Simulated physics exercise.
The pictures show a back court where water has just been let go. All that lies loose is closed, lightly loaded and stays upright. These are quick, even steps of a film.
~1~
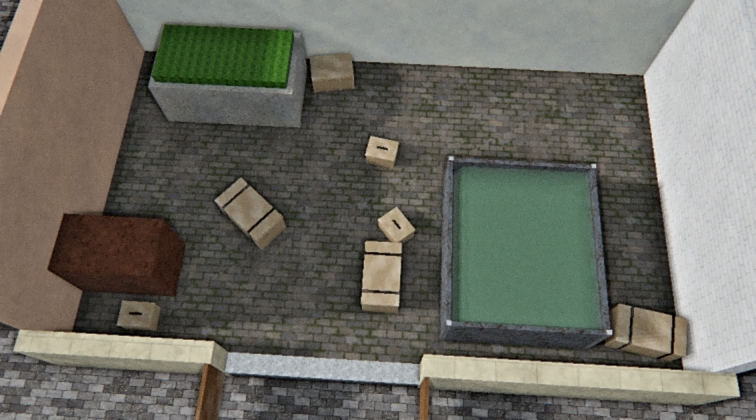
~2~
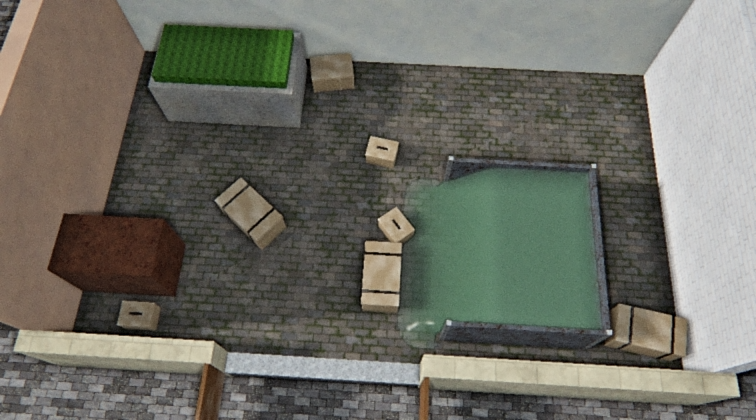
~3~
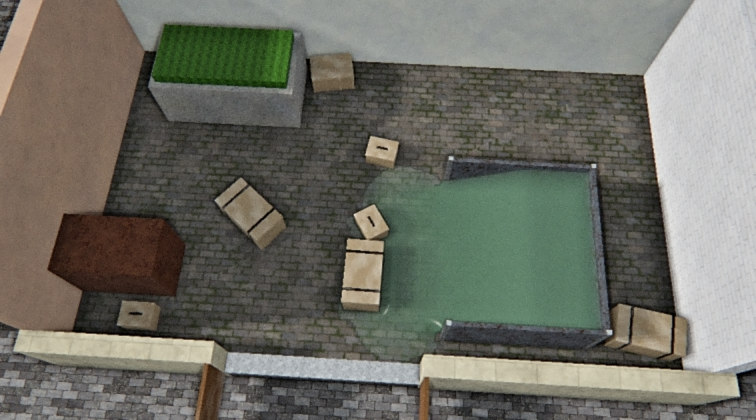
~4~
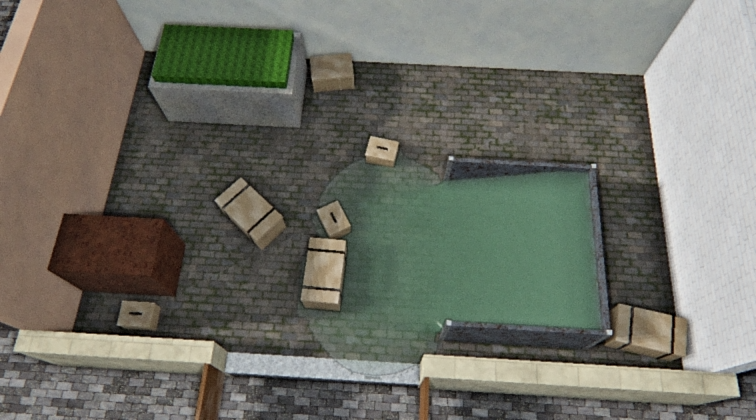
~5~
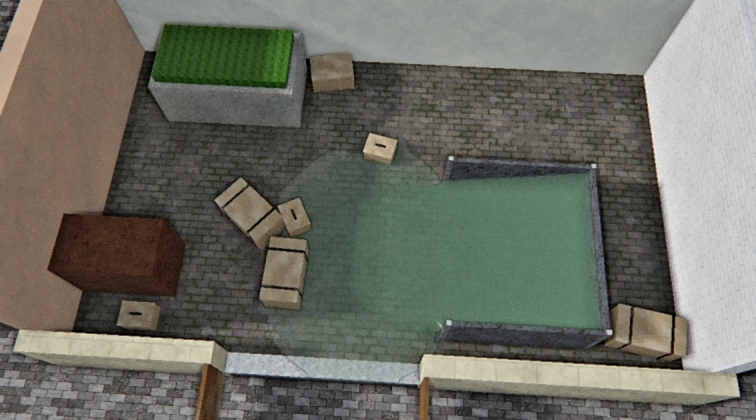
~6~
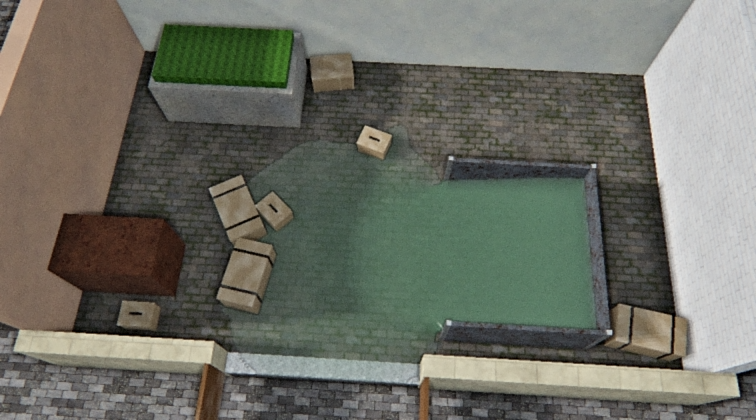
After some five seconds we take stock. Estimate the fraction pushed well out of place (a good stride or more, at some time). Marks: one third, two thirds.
That comes to two thirds or above.
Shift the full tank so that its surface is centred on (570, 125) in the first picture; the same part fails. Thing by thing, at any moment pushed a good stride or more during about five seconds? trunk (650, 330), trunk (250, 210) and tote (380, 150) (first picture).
As listed: Never so far, shifted that much, shifted that much.
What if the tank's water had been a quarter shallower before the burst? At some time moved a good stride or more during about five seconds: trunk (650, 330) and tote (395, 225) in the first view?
As listed: Less than that, moved that far.
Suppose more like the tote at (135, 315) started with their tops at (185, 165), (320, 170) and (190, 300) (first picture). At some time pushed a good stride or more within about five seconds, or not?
As listed: Pushed that far, moved that far, shifted that much.
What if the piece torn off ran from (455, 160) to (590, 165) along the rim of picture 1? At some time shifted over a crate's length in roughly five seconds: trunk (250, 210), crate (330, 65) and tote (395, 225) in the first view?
In turn: Swept aside, swept aside, short of that.
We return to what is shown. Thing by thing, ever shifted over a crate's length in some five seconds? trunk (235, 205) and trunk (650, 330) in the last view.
In that order: Shifted that much, not that far.
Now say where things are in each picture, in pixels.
A trunk at (382, 272), on the bottom; a tote at (397, 224), on the bottom; 0 of 7 have shifted, in the first picture.
A trunk at (382, 272) rests on the ground; a tote at (396, 224) rests on the ground; 0 of 7 have shifted, in the second picture.
A trunk at (363, 271), on the bottom, close to its start; a tote at (371, 222) rests on the ground, a stride from its start; 2 of 7 have shifted, in the third picture.
A trunk at (324, 270), on the bottom, a stride from its start; a tote at (334, 218) rests on the ground, a stride from its start; 2 of 7 have shifted, in the fourth picture.
A trunk at (283, 269), on the bottom, a stride from its start; a tote at (294, 215), on the bottom, a stride from its start; 2 of 7 have shifted, in the fifth picture.
A trunk at (245, 271) rests on the ground, far from its start; a tote at (273, 209), afloat, far from its start; 4 of 7 have shifted, in the sixth picture.
A moment on, 4 of 7 are well off their spots; 1 afloat.
Next, 4 of 7 are well off their spots; 6 afloat.
Later, 5 of 7 are well off their spots; 5 afloat.
In the end, 5 of 7 are well off their spots, and 6 have been at some point; 5 afloat.
